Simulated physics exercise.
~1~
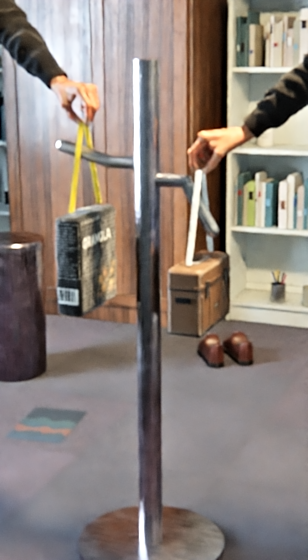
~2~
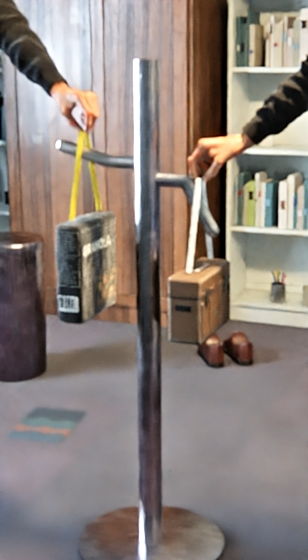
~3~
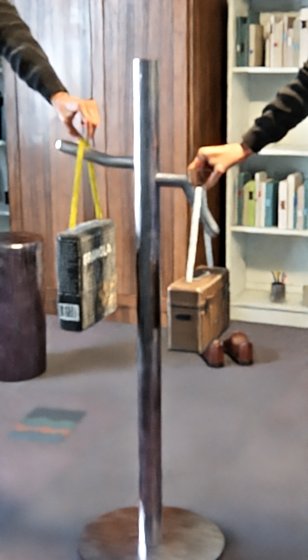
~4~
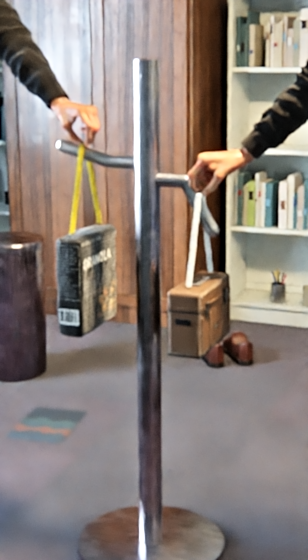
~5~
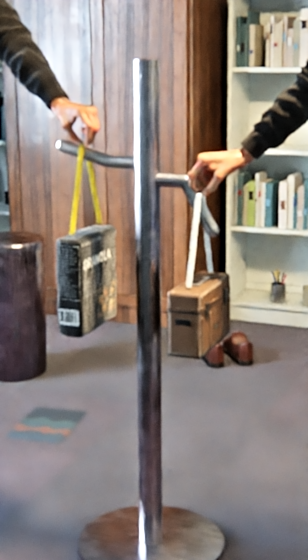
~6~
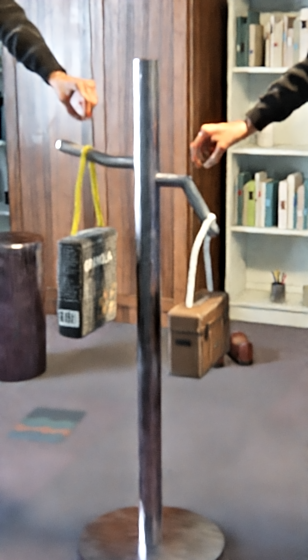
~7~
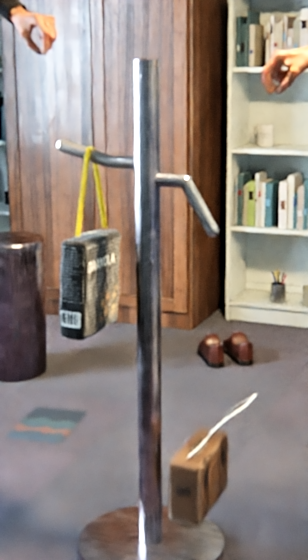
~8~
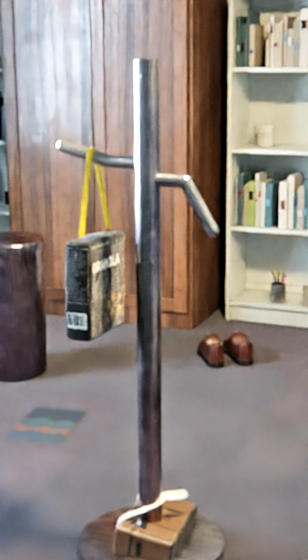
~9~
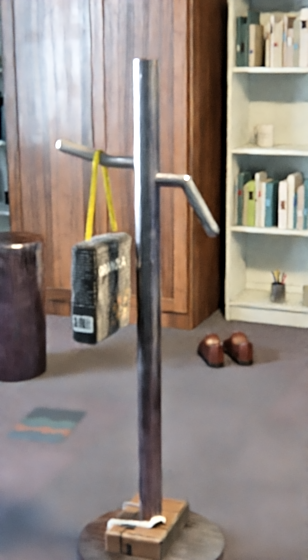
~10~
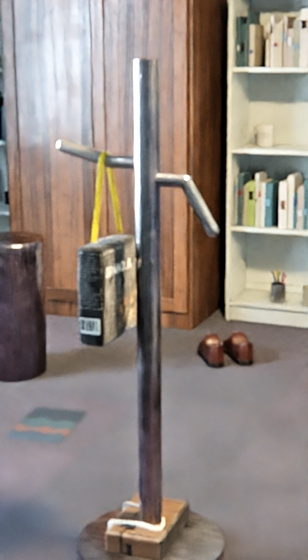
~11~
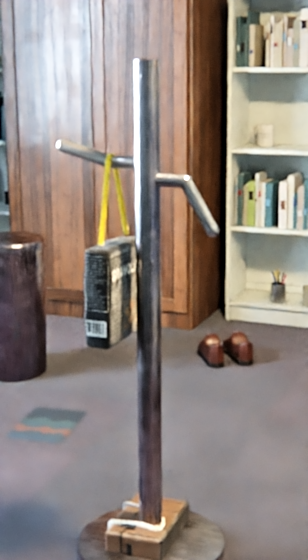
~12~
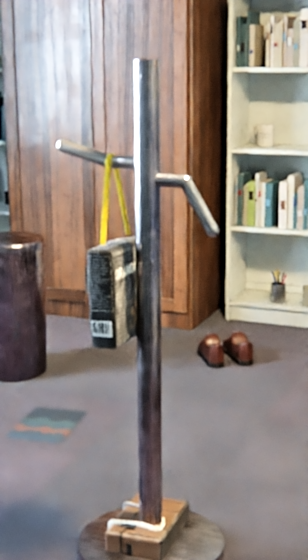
In a room with bookshelves, two hands release a black bag and brown case on a stand; only the bag stays hanging.
